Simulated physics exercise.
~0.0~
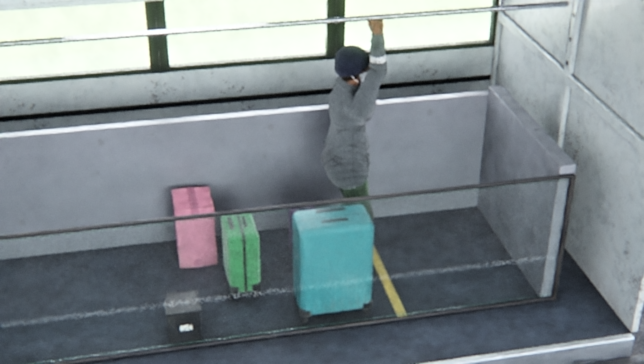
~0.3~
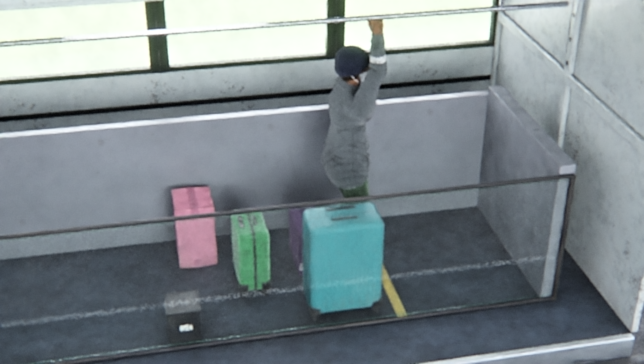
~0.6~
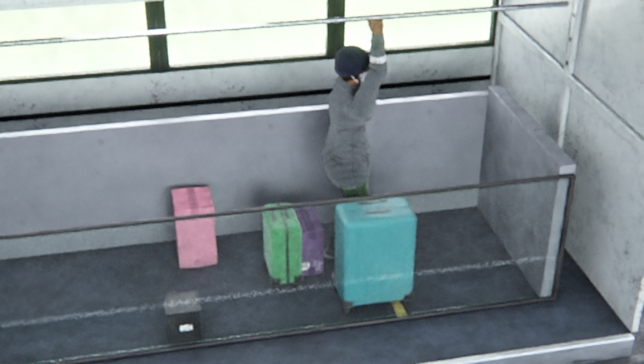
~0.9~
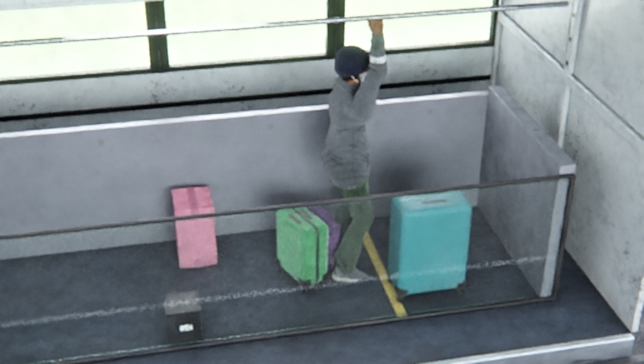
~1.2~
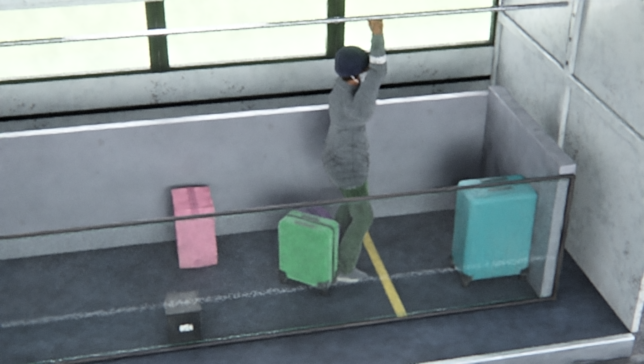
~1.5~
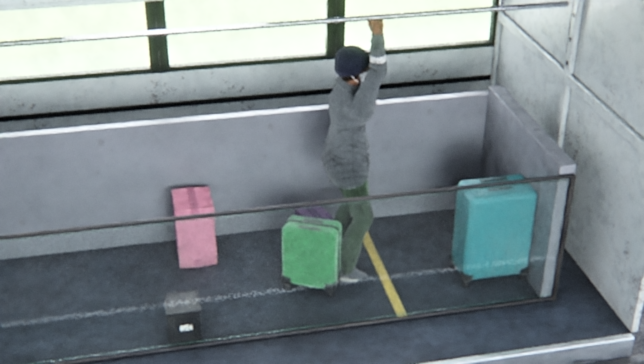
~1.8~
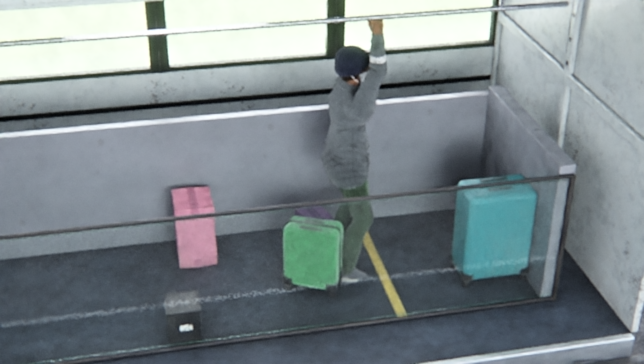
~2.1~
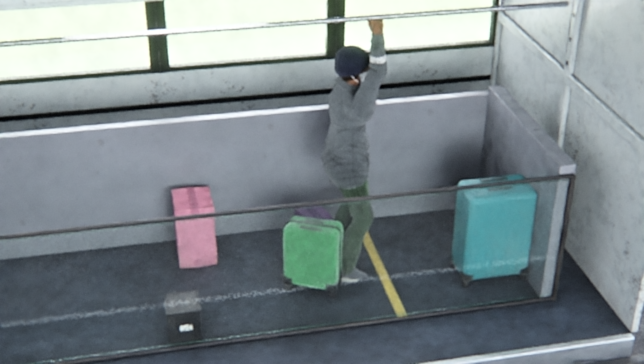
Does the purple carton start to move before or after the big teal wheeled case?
The purple carton starts after the big teal wheeled case, which is already rolling right before the carton shifts.
Traveller standing with raised arm as teal case rolls right across yellow line, green case and purple item stopping short by the legs.
